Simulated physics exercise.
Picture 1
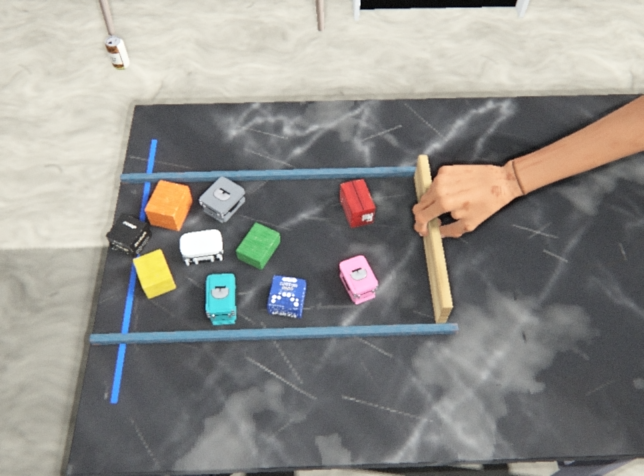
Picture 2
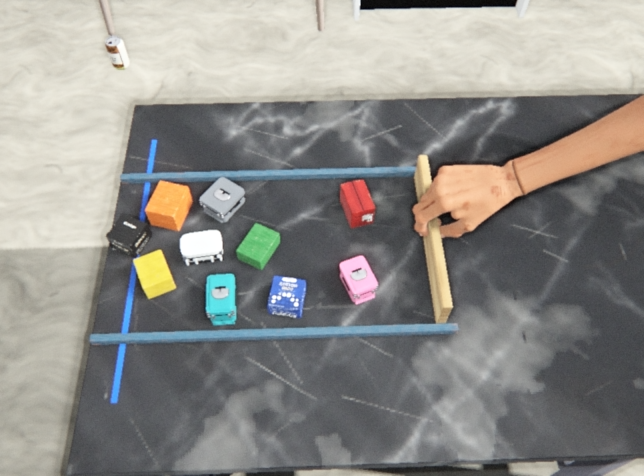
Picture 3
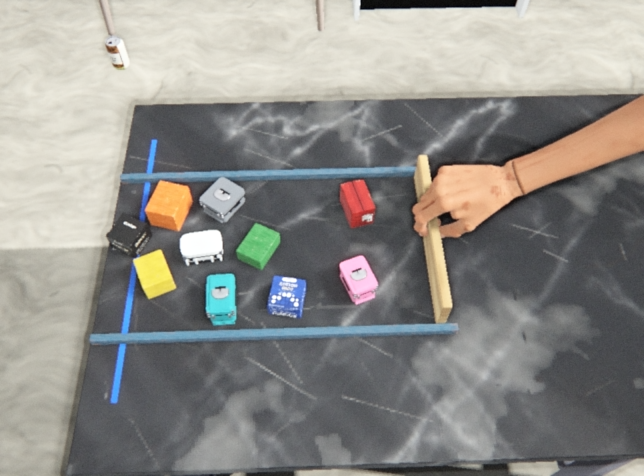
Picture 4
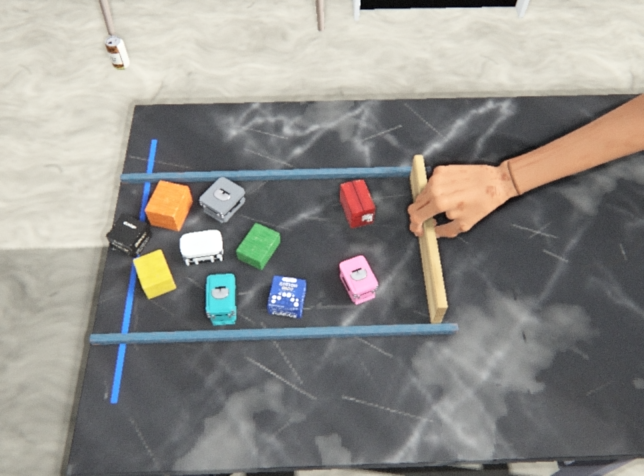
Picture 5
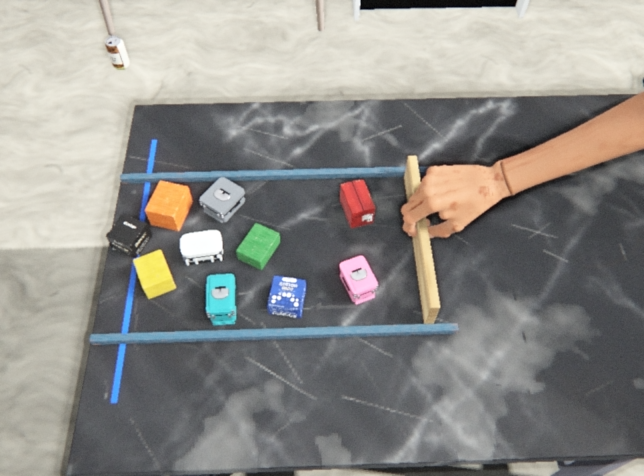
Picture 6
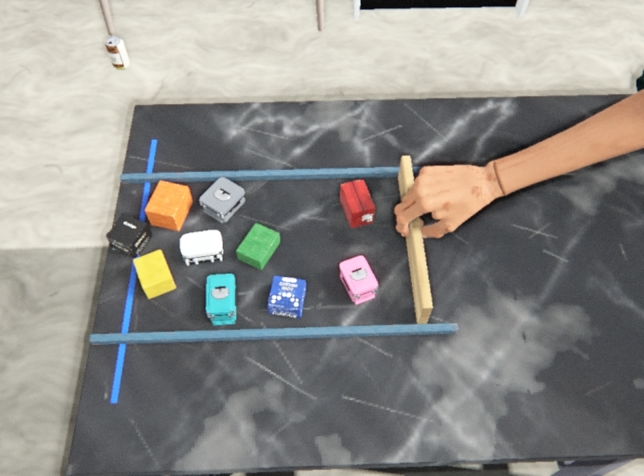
On a dark marbled tabletop, a hand holds a wooden board upright across a channel of scattered colourful blocks and small cases, keeps it still at first, then slides it slightly left while the objects stay in place.
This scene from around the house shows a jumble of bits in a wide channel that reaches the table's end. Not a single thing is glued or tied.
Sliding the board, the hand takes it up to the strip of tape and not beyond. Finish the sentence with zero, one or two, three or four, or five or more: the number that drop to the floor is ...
The number that drop to the floor is five or more.
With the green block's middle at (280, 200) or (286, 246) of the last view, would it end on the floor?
In the two tries the green block ends up below and is not knocked off, in that order.
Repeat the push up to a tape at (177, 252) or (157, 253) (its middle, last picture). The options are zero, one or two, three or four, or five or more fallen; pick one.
Taking the two places in turn, it's one or two; 3 or 4.
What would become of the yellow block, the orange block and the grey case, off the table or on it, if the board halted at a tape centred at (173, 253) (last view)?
Going in order, the yellow block keeps its spot, then the orange block goes off the edge, then the grey case keeps its spot.
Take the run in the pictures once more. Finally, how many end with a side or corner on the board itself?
Total: 3.
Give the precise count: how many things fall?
Count = 7.
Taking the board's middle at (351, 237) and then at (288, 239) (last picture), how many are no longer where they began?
In order, the tallies are 2 and 4.
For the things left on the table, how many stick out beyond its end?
Answer: 0.
Early on, none off yet; black box at rest near (129, 236); yellow block at rest near (154, 274); orange block at rest near (169, 206).
Finally, the number that fall off is five or more; lost, blue box, turquoise case, grey case, white case, orange block, yellow block and black box.
